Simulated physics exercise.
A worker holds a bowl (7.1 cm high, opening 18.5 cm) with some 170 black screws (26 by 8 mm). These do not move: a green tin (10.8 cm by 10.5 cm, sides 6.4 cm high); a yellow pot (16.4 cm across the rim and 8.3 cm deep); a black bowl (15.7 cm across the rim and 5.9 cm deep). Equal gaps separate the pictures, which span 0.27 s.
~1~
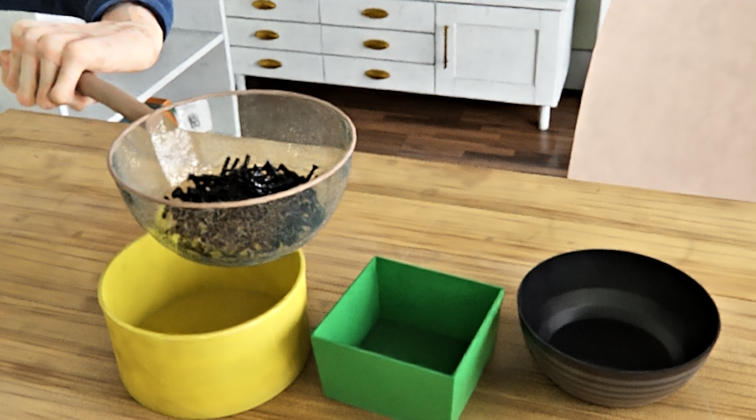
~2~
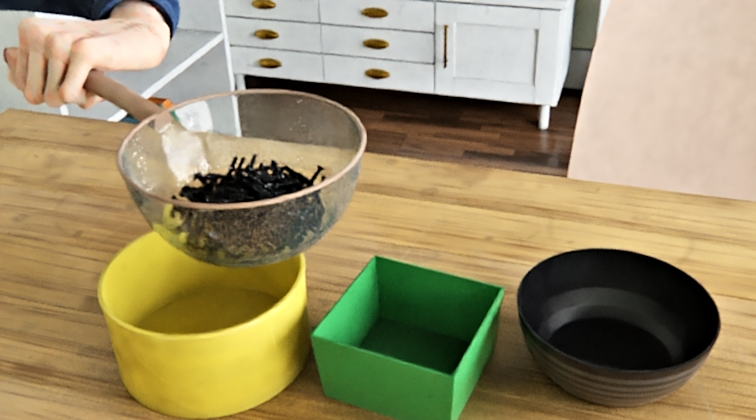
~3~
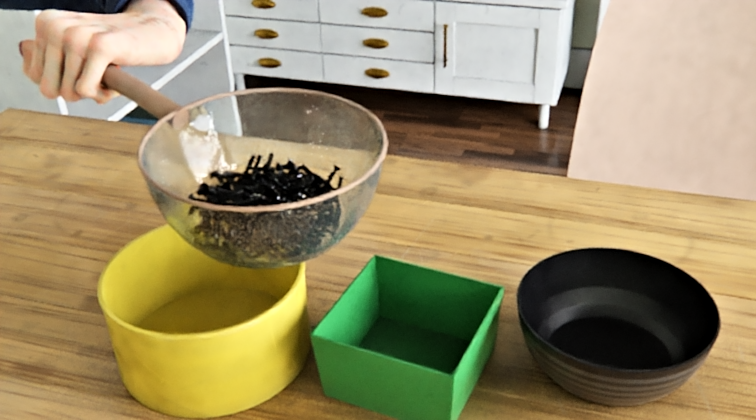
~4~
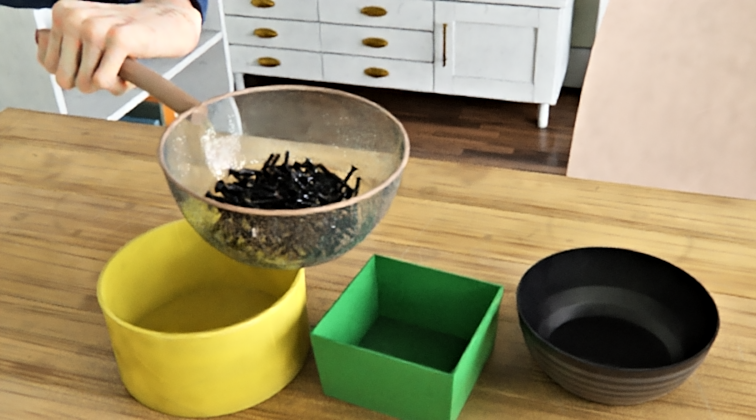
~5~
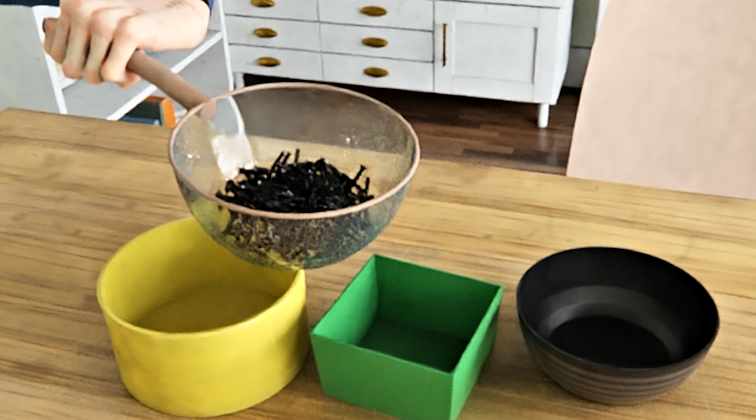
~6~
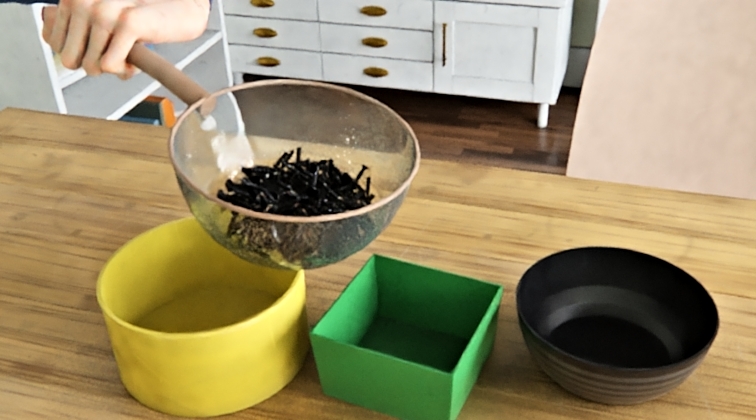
At a wooden table, a hand moved a clear bowl of small black pieces a short way right above a yellow pot and a green tin, then tilted it slightly rightward beside a black bowl.
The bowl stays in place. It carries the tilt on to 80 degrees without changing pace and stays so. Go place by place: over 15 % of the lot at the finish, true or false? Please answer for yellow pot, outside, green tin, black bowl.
Yellow pot: False, outside everything: False, green tin: False, black bowl: False.
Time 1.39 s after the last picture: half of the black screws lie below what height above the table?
The answer is about 12 centimetres.
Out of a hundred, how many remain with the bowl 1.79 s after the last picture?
Around 100 per cent.
Then, 0.54 s after the last picture, tilt 34 degrees; bowl 100 %; middle of all pieces near (291, 198).
Then, 0.98 s after the last picture, tilt 53 degrees; bowl 100 %; middle of all pieces near (295, 205).
Then, 1.39 s after the last picture, tilt 72 degrees; bowl 100 %; middle of all pieces near (301, 218).
Then, 1.79 s after the last picture, tilt 80 degrees; bowl 100 %; middle of all pieces near (297, 216).
In the end, green tin 0 %, black bowl 0 %, bowl 100 %, outside 0 %, yellow pot 0 %.
